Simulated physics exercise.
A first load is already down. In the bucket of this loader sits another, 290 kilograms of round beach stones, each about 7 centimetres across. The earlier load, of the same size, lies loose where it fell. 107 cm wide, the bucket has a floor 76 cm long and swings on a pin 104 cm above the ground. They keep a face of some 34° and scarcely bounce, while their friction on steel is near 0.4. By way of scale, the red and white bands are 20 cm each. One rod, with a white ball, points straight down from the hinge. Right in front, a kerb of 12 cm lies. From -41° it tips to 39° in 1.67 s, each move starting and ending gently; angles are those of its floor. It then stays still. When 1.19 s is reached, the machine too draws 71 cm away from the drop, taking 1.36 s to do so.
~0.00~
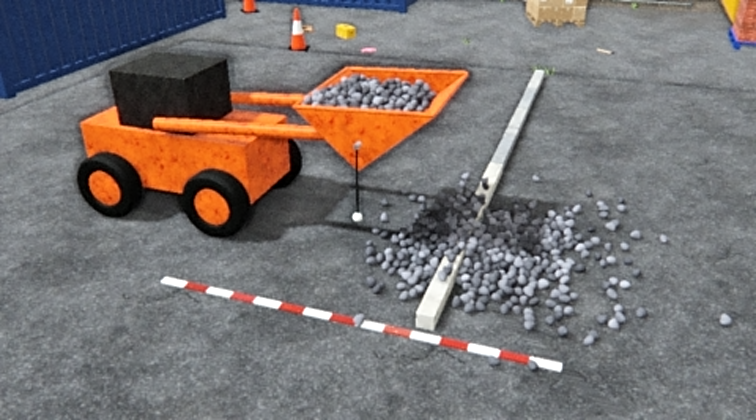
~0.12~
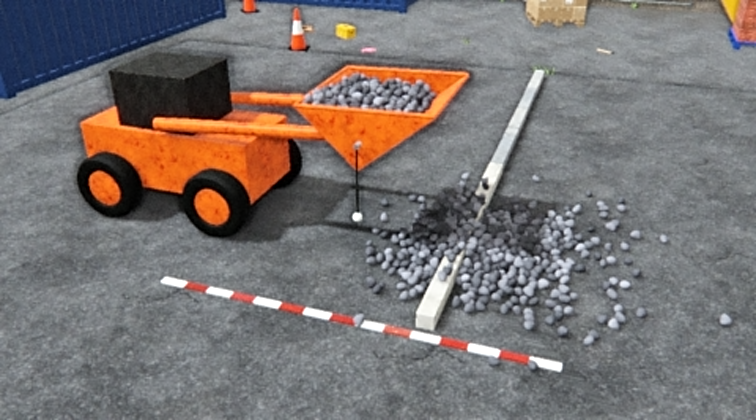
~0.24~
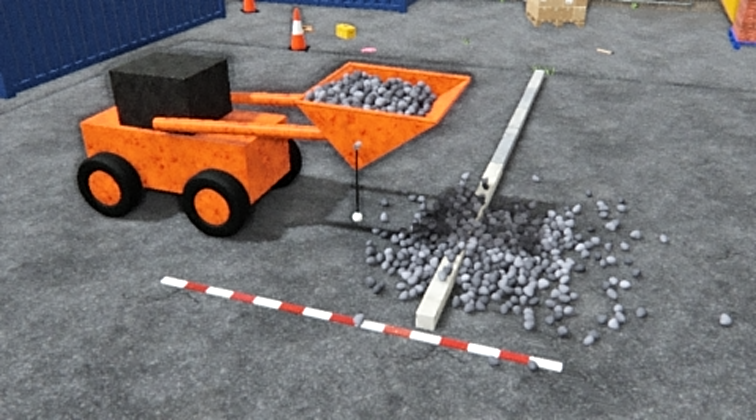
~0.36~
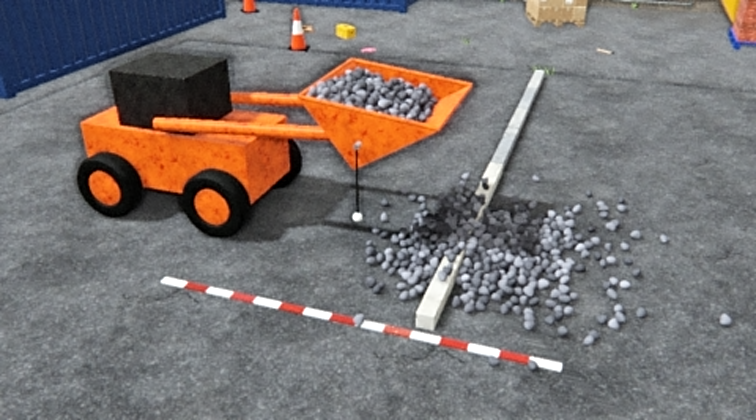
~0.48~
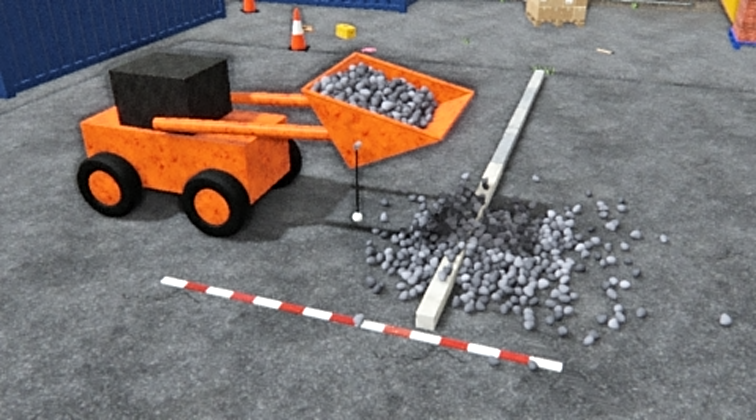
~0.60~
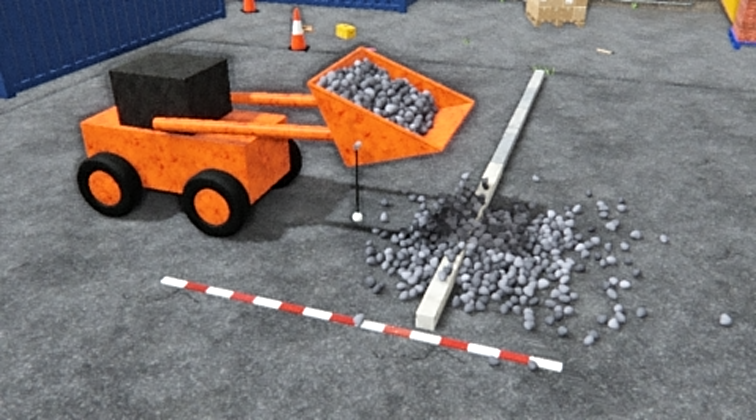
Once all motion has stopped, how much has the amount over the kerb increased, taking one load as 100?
It has increased by some 27 per cent.
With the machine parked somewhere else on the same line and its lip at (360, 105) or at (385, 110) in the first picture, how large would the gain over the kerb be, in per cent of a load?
I'd say close to 0 per cent for one and close to 0 per cent for the other, in that order.
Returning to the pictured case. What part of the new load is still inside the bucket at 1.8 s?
Reading: Near 10 % of the load.
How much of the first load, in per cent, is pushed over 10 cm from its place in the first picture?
Close to 10 per cent.
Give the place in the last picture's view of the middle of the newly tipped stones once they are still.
They come to rest centred about (436, 231).
After 1.2 s the floor is at 26°; in per cent of one load, 97 in the bucket, 42 on this side of the kerb, 61 over the kerb; the foremost stones are at (647, 270).
After 1.8 s the floor is at 39°; in per cent of one load, 8 in the bucket, 111 on this side of the kerb, 81 over the kerb; the foremost stones are at (647, 270).
After 3.0 s the floor is at 39°; in per cent of one load, 0 in the bucket, 112 on this side of the kerb, 88 over the kerb; the foremost stones are at (649, 274).
After 5.5 s the floor is at 39°; in per cent of one load, 0 in the bucket, 112 on this side of the kerb, 88 over the kerb; the foremost stones are at (649, 274). Net gain over the kerb, 27.
